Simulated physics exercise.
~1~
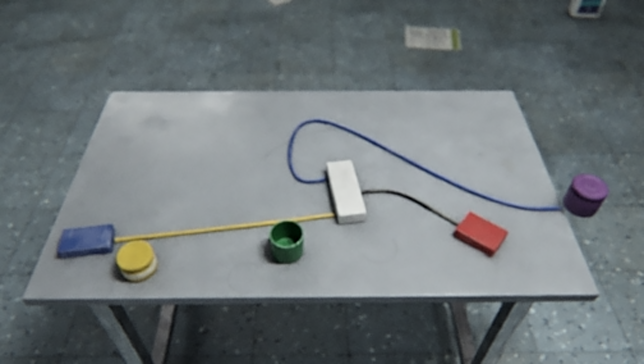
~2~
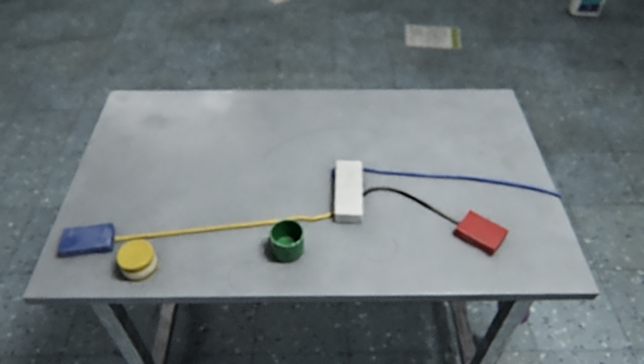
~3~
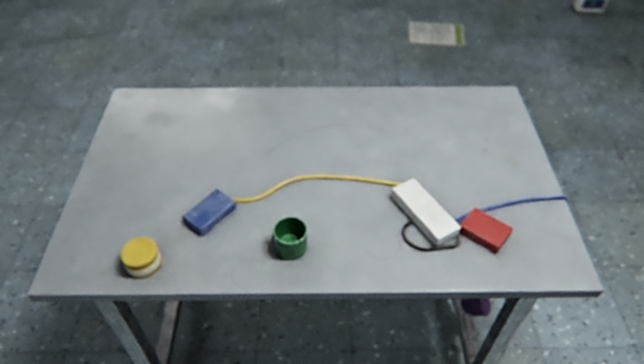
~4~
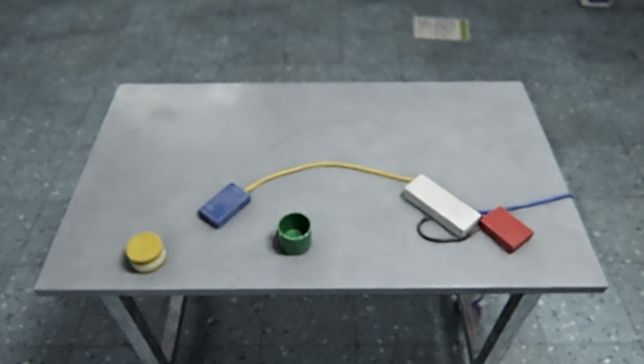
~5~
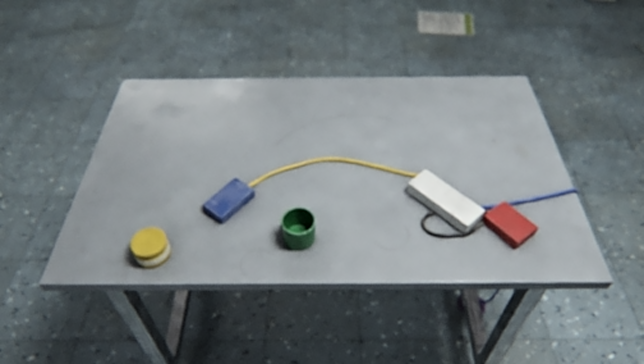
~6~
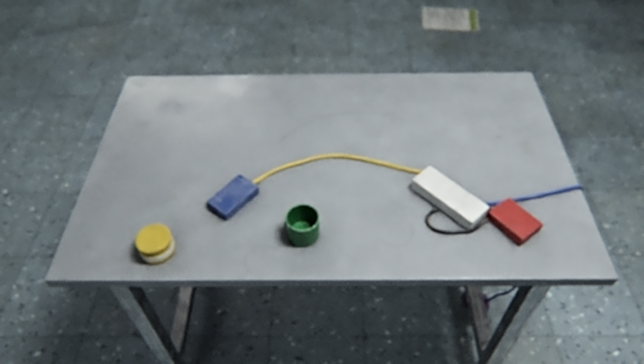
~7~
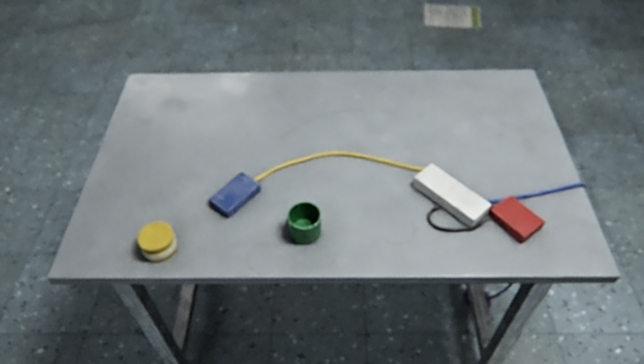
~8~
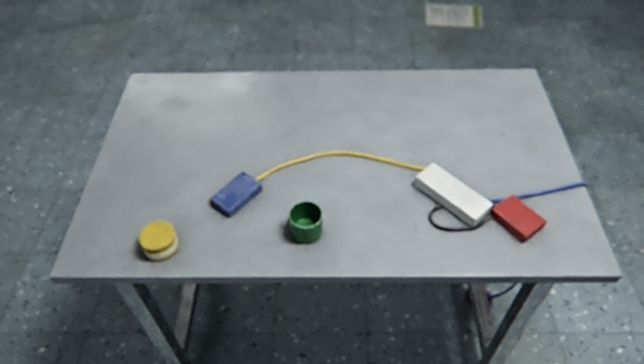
In the video, a purple speaker drops off the right edge of a gray table, its blue cable pulling a white power strip rightward beside a red charger, while the strip's yellow cable drags a blue phone along; both come to rest, with the yellow canister and green mug left in place.
